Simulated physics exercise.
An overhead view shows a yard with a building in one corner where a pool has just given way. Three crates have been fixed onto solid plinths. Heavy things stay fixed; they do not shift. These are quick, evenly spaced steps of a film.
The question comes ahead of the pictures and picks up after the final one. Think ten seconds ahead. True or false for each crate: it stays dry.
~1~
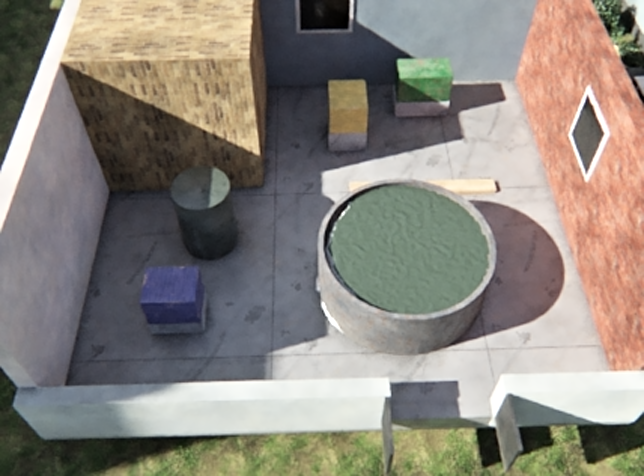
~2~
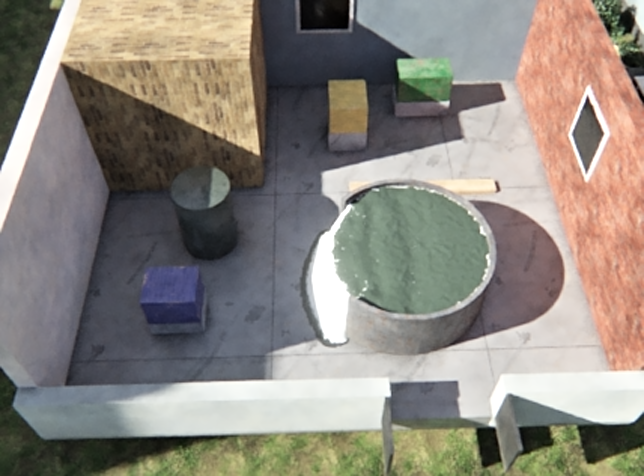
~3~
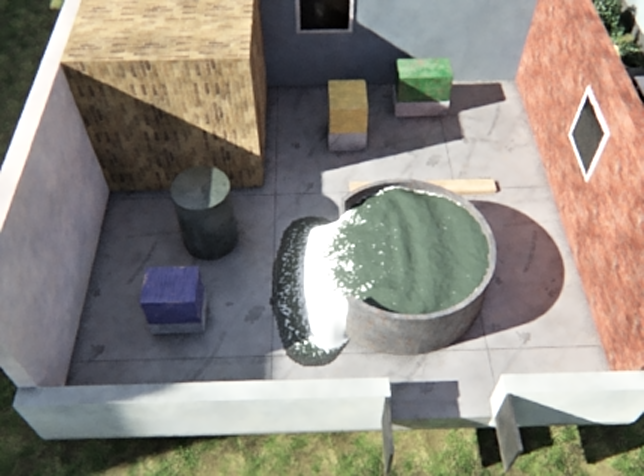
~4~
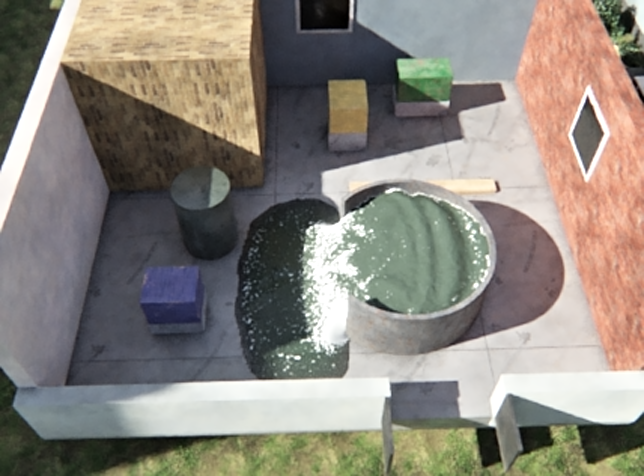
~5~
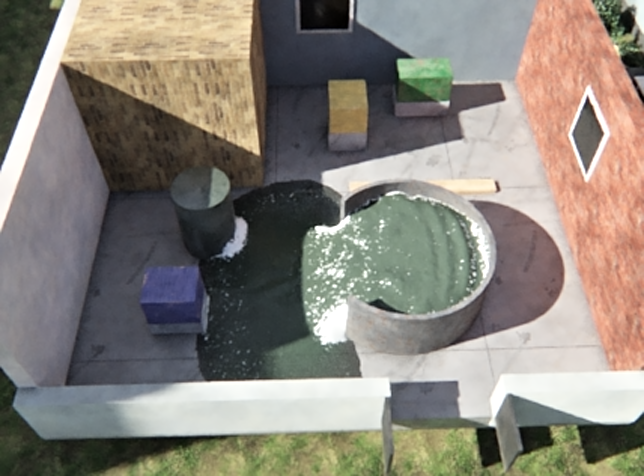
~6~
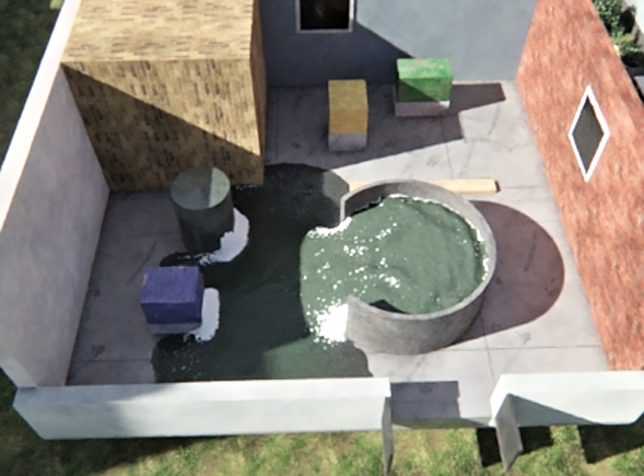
Green crate: True, it stays dry; yellow crate: True, it stays dry; blue crate: False, it gets wet.
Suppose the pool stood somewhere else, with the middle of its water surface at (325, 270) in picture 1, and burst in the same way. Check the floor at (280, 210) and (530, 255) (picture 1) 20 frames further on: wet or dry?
Taking the spots in order: Swamped, bare.
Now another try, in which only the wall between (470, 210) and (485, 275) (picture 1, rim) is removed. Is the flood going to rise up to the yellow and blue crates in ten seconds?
Taking them in turn, the yellow crate is missed and the blue crate is missed.
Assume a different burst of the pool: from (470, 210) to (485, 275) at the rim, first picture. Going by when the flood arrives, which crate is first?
My pick is the green one.
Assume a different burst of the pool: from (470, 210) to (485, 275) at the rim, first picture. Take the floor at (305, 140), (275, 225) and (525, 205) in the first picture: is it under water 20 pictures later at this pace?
Those three places would be still unsoaked, still unsoaked and soaking, in that order.
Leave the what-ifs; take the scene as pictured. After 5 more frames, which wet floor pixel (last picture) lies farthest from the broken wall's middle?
The farthest point of the front sits at (273, 94).
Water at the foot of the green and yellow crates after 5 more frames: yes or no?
Green clear, yellow flooded.
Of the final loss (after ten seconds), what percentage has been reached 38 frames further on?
Something close to 20 percent by that point.
A moment on, water covers 35 % of the floor; the green crate not reached, the yellow crate water round its plinth, the blue crate water round its plinth.
Next, water covers 45 % of the floor; the green crate not reached, the yellow crate water round its plinth, the blue crate water round its plinth.
Then, water covers 55 % of the floor; the green crate water round its plinth, the yellow crate water round its plinth, the blue crate water round its plinth.
Later, water covers 85 % of the floor; the green crate water round its plinth, the yellow crate water round its plinth, the blue crate water round its plinth.
In the end, water covers 100 % of the floor; the green crate stayed above the water, the yellow crate stayed above the water, the blue crate was topped.
